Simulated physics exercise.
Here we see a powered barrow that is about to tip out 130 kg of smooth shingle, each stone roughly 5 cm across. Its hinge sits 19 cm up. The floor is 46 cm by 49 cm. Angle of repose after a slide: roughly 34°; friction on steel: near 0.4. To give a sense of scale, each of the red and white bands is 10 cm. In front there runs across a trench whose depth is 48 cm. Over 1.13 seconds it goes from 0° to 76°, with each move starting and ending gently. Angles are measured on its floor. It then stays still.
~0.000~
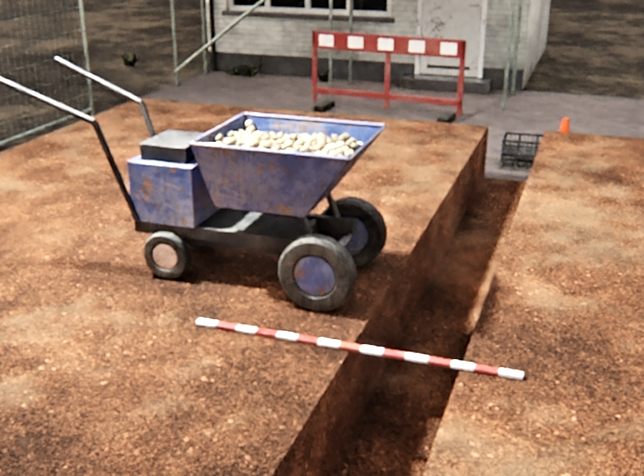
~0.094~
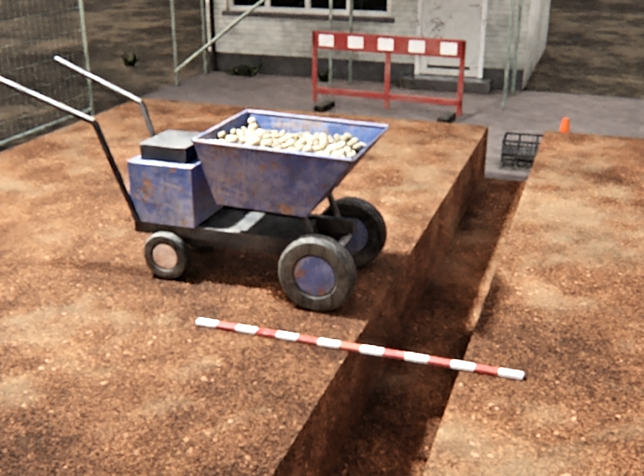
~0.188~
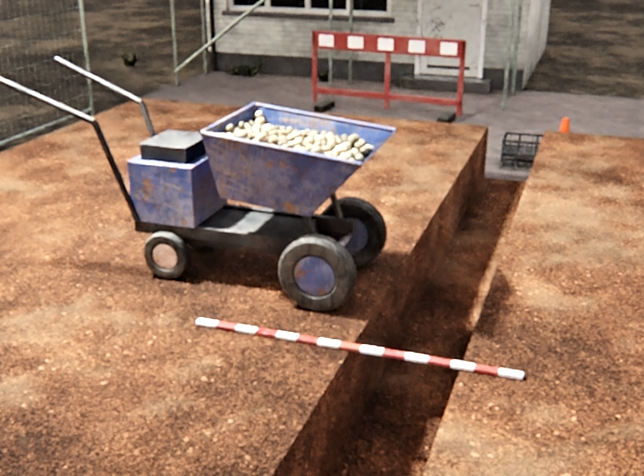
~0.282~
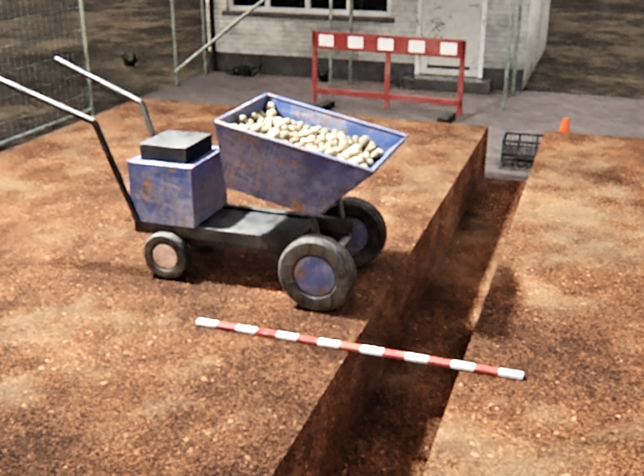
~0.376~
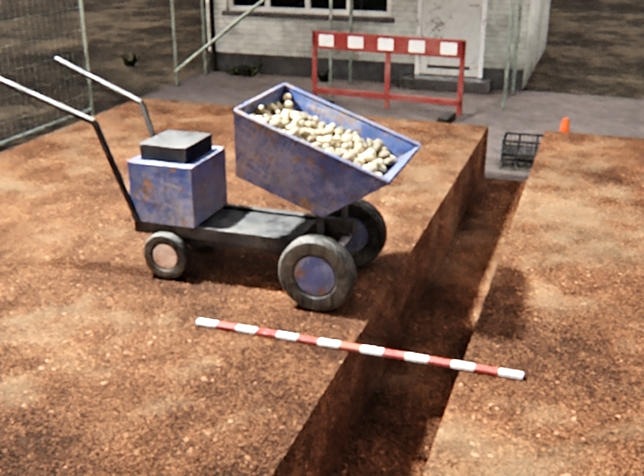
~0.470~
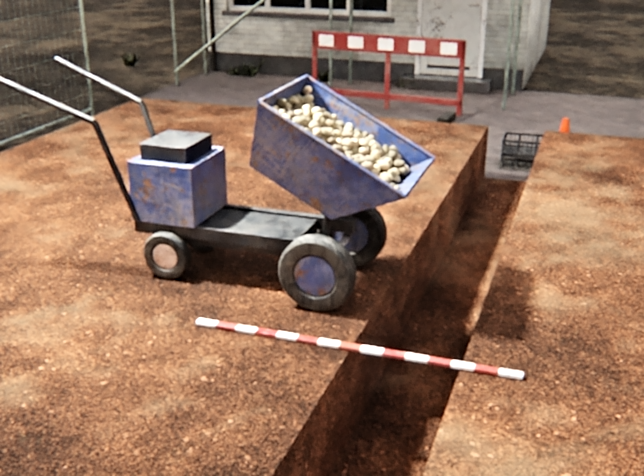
The blue skip of a small wheeled barrow, heaped with pale rounded stones, starts out level, then tilts gradually toward the right as its back end rises. It steepens steadily above the dark chassis, its lip nearing the trench, while the wheels and the red-and-white pole stay still.
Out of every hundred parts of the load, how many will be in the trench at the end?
Close to 35 in every hundred.
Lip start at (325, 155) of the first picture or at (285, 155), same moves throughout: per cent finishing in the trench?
About 70 per cent from the first spot, about 100 from the second.
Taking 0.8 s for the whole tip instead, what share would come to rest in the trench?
My guess is near 30 percent.
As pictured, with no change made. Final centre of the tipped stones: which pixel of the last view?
Roughly at (515, 308).
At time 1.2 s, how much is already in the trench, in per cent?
Some 10 per cent.
After 0.9 s the floor is at 64°; 100 % in the tray; the foremost stones are at (458, 255).
After 1.2 s the floor is at 76°; 45 % in the tray, 12 % in the trench, 43 % past the trench; the foremost stones are at (597, 330).
After 1.6 s the floor is at 76°; 11 % in the tray, 24 % in the trench, 65 % past the trench; the foremost stones are past the picture's edge.
After 3.5 s the floor is at 76°; 0 % in the tray, 35 % in the trench, 65 % past the trench; the foremost stones are past the picture's edge.
